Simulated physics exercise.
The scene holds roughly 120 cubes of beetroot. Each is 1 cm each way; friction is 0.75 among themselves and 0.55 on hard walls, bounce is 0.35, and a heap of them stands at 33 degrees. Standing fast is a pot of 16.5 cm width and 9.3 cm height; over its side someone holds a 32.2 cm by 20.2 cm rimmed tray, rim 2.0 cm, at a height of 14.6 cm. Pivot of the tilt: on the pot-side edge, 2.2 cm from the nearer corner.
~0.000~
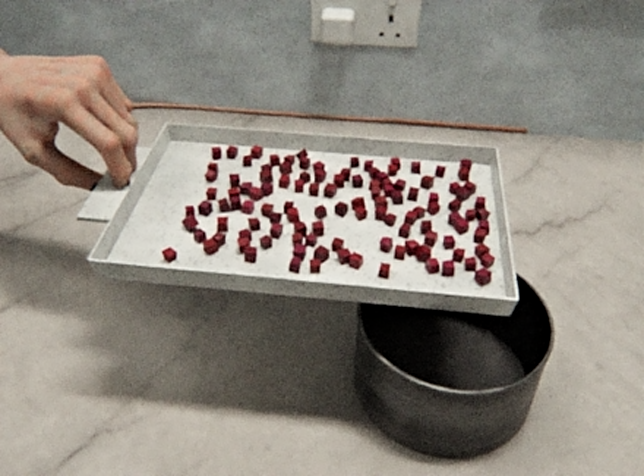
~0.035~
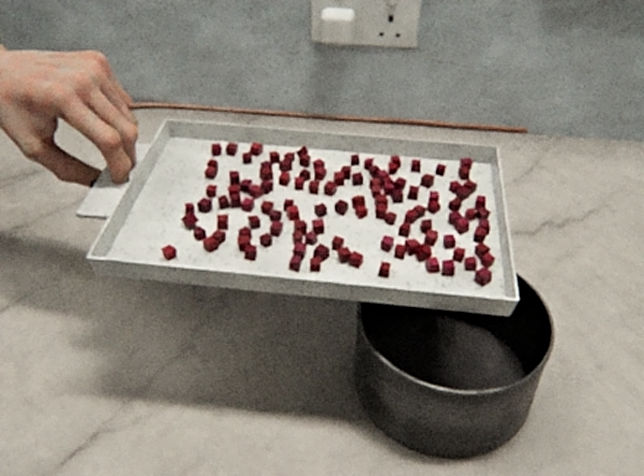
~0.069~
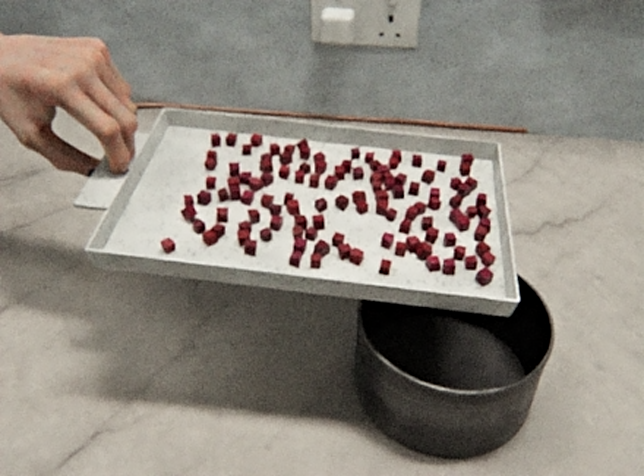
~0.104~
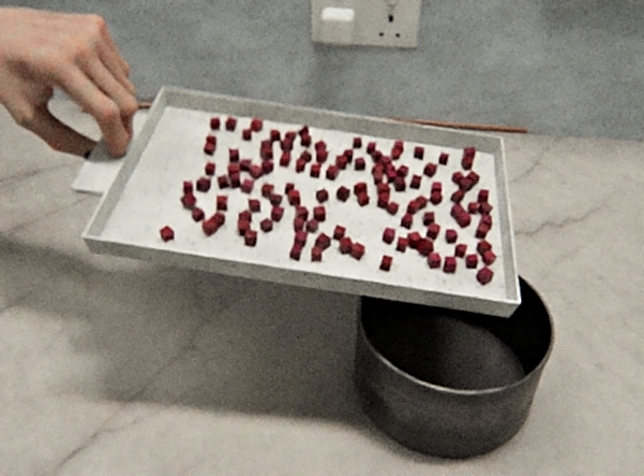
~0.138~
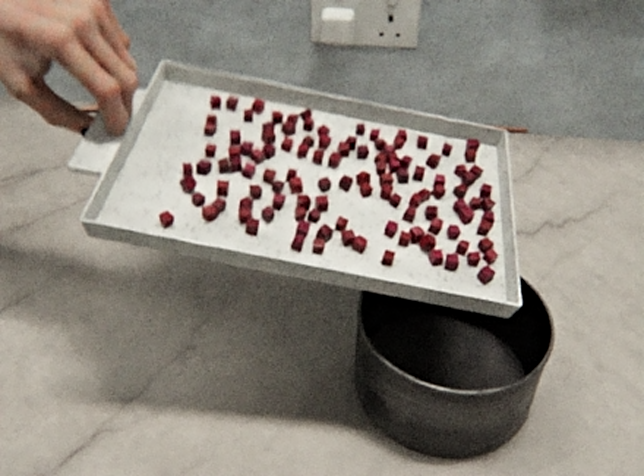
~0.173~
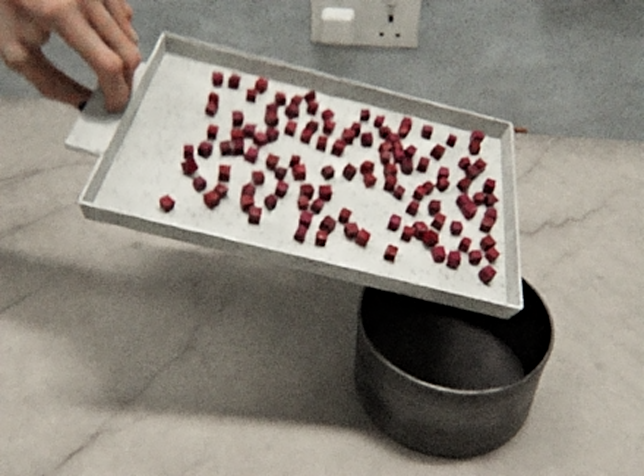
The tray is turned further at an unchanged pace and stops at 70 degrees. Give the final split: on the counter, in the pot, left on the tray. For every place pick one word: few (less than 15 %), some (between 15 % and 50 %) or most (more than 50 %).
Counter gets most, pot gets few, tray gets some.
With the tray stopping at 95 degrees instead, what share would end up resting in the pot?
5 %.
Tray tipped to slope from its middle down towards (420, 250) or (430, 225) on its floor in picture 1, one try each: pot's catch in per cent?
Around 5 % for the first direction, around 5 % for the second.
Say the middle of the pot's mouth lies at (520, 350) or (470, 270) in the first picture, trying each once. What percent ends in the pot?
Around 65 per cent, then around 0 per cent.
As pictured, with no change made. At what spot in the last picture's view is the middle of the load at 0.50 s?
Approximately (473, 181) in the final picture.
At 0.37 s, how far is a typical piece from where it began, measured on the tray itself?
Around 0 centimetres.
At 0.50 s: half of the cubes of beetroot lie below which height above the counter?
About 24 cm.
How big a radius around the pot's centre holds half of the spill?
Close to 20 cm, give or take.
Then, at 0.37 s, tilt 44 degrees; the tray holds 100 %, the pot 0 %.
After 0.50 s, tilt 63 degrees; the tray holds 100 %, the pot 0 %.
Then, at 0.76 s, tilt 70 degrees; the tray holds 35 %, the pot 0 %.
At rest (2.2 s), counter 80 %, pot 0 %, tray 20 %.
